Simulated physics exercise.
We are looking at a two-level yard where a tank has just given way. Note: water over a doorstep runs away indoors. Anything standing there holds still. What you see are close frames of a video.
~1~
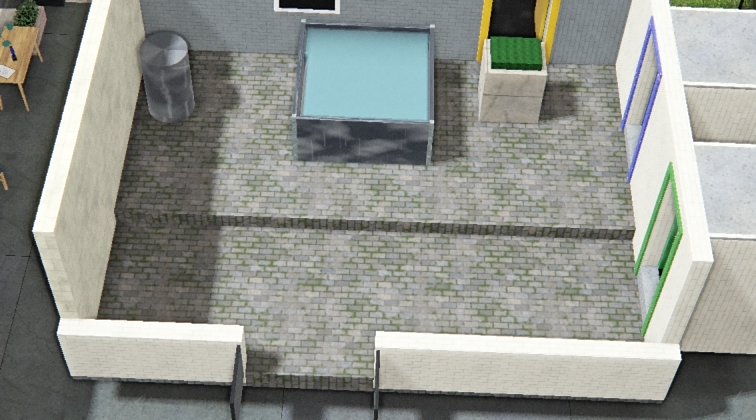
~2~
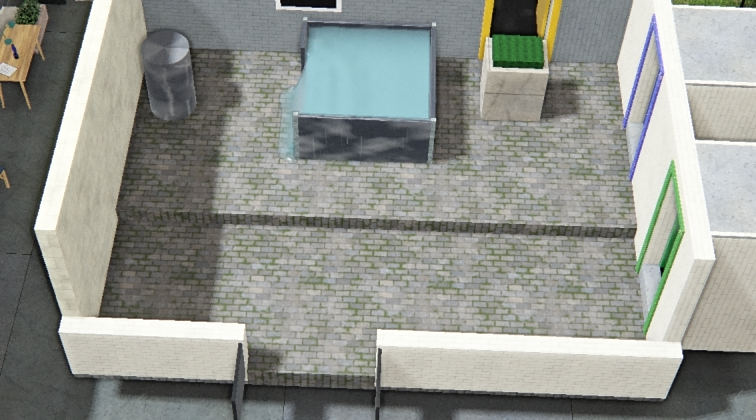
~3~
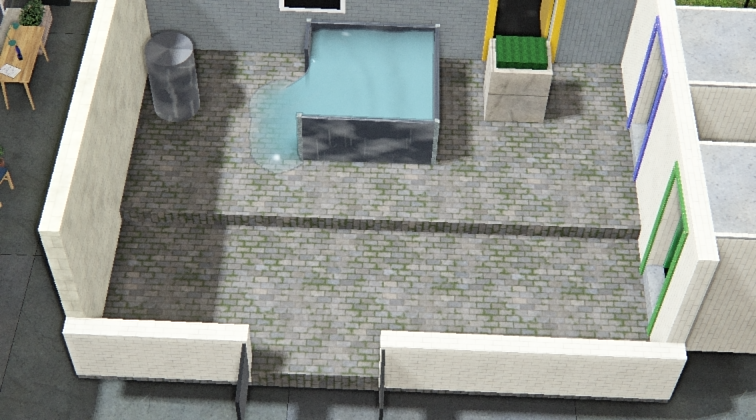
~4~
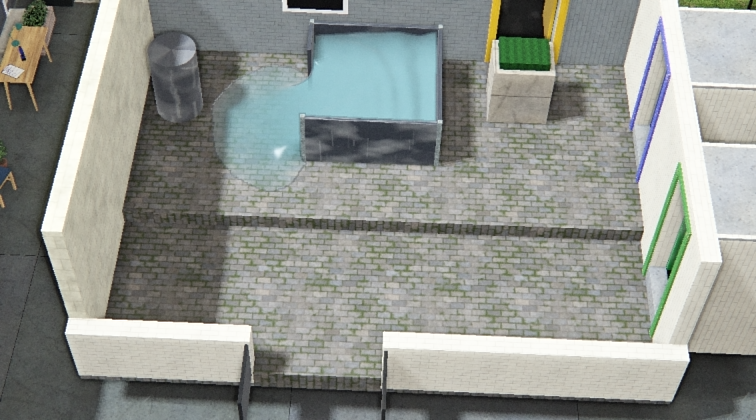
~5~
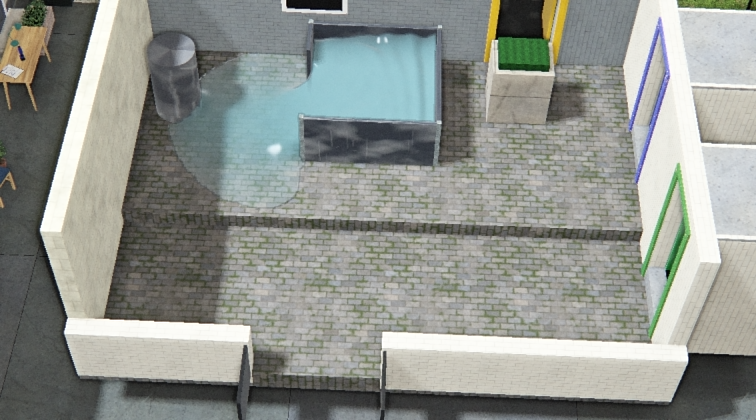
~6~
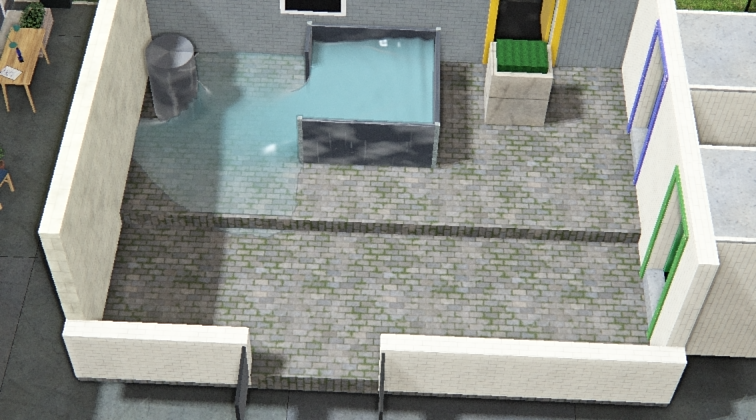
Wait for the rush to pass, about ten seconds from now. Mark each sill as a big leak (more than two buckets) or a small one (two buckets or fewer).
Green door: Small; yellow door: Small; blue door: Small.
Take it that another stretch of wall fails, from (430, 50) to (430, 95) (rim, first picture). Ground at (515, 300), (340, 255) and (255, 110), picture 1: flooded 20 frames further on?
The three spots, in order, are inundated, spared and spared.
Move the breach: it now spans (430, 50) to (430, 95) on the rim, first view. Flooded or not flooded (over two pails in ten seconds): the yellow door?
In that case the yellow door exceeds the limit.
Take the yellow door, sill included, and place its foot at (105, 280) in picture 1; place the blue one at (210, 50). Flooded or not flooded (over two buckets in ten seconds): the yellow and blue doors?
Well, yellow door crosses the line while blue door crosses the line.
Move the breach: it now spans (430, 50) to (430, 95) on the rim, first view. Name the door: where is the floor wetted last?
Last: The door marked green.
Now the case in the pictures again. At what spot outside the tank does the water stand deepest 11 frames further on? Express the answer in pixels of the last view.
Roughly at pixel (96, 353).
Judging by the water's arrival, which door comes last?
That's the blue-painted one.
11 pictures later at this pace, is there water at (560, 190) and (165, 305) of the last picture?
The first spot is bone-dry and the second inundated.
A moment on, water covers 25 % of the floor; the green door not reached, the yellow door not reached, the blue door not reached.
Next, water covers 30 % of the floor; the green door not reached, the yellow door not reached, the blue door not reached.
Then, water covers 45 % of the floor; the green door not reached, the yellow door not reached, the blue door not reached.
Later, water covers 75 % of the floor; the green door wet at the sill, nothing in, the yellow door wet at the sill, nothing in, the blue door wet at the sill, nothing in.
In the end, water covers 75 % of the floor; the green door wet at the sill, nothing in, the yellow door wet at the sill, nothing in, the blue door wet at the sill, nothing in.
